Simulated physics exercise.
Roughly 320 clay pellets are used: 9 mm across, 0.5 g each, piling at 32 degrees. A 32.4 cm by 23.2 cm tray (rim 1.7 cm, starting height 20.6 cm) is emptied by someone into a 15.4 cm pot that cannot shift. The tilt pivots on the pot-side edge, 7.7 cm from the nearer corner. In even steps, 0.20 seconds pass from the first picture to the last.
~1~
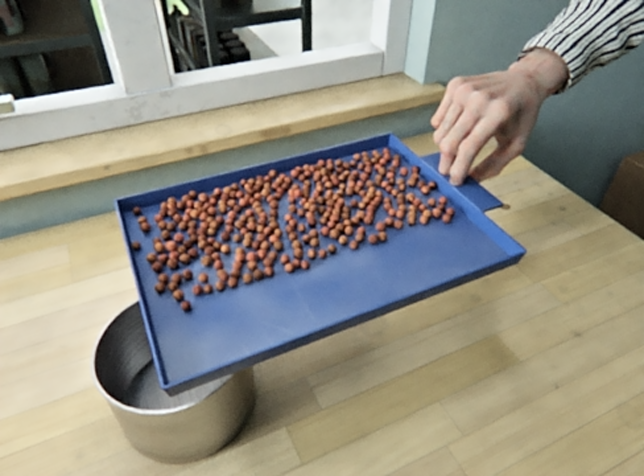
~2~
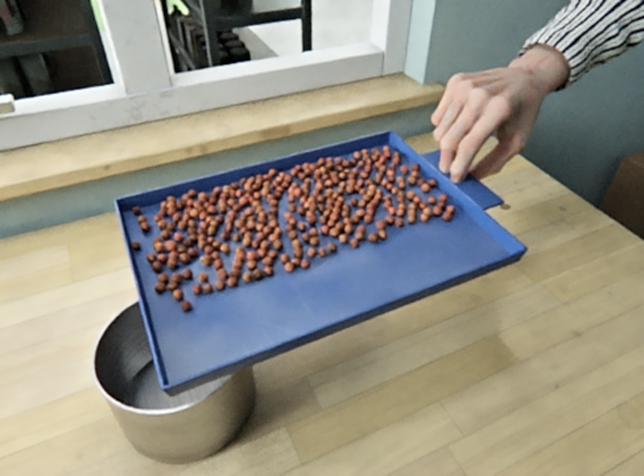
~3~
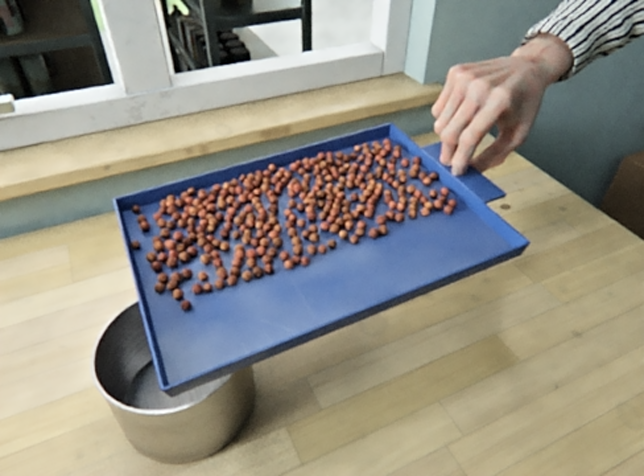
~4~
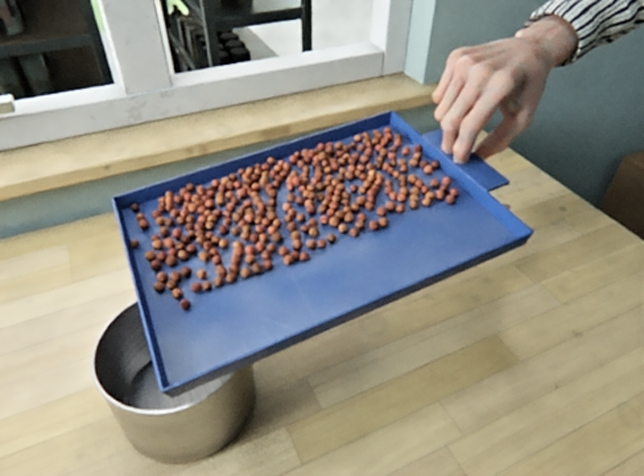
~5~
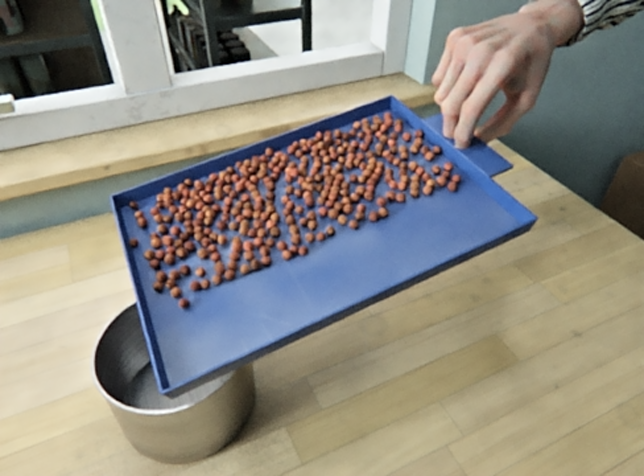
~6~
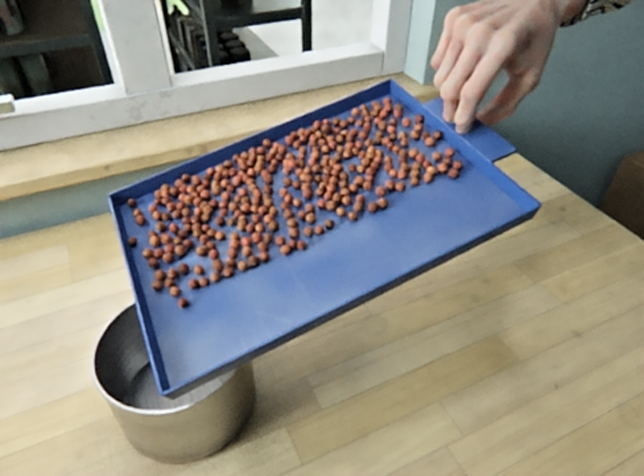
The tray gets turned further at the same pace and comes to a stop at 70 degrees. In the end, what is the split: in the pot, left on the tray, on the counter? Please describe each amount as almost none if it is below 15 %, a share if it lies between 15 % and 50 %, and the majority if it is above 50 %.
Pot: Looks set for a minimal amount, left on the tray: Looks set for the better part, counter: Looks set for a partial amount.
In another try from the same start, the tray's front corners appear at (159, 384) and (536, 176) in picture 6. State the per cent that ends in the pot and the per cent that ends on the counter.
Pot 5, counter 40.
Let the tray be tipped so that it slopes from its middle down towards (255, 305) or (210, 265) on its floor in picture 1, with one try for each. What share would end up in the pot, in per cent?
The share comes to roughly 0 in a hundred, then roughly 10 in a hundred.
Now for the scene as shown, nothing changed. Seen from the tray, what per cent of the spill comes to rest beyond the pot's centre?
I reckon around 100 per cent.
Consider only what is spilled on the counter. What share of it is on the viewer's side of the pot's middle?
90 %.
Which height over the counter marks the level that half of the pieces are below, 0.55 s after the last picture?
The halfway mark sits at about 24 cm.
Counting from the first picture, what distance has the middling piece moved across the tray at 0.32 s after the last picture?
It has moved some 5 cm from its start.
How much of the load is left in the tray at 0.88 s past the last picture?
About 65 per cent.
Then, 0.32 s after the last picture, tilt 40 degrees; the tray holds 100 %, the pot 0 %.
Then, 0.55 s after the last picture, tilt 60 degrees; the tray holds 100 %, the pot 0 %.
Then, 0.88 s after the last picture, tilt 70 degrees; the tray holds 65 %, the pot 0 %.
In the end, pot 0 %, tray 60 %, counter 40 %.
